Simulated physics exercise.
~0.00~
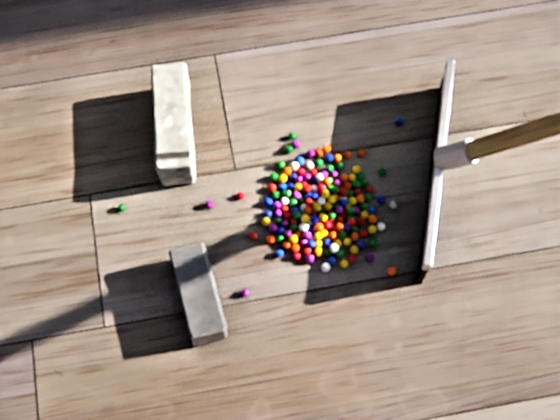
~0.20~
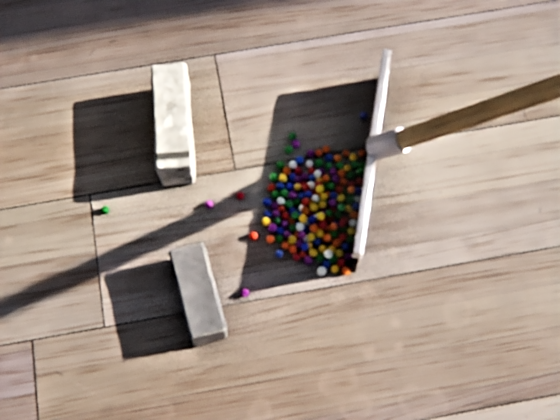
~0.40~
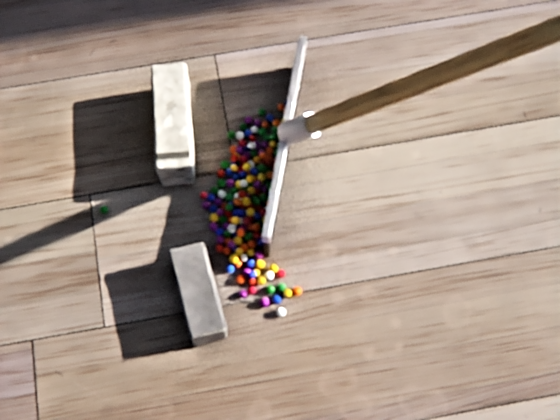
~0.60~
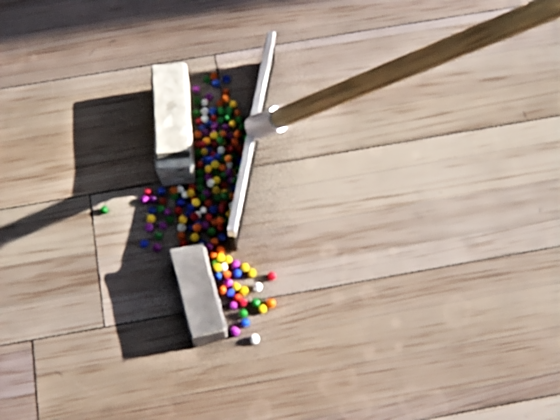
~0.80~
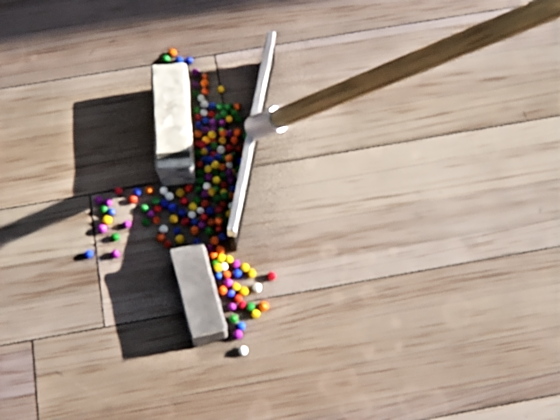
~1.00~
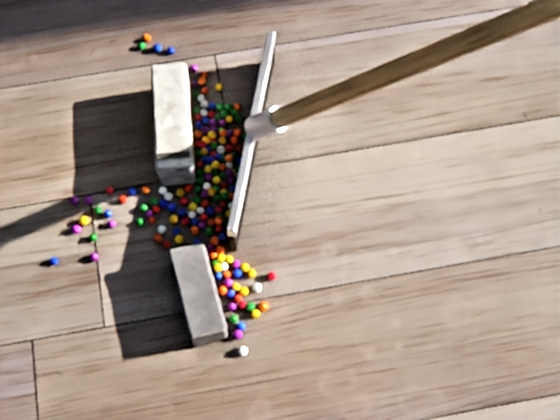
Squeegee pushing colourful beads left against two pale blocks, then stopping as some spill through the gap and most stay held up.
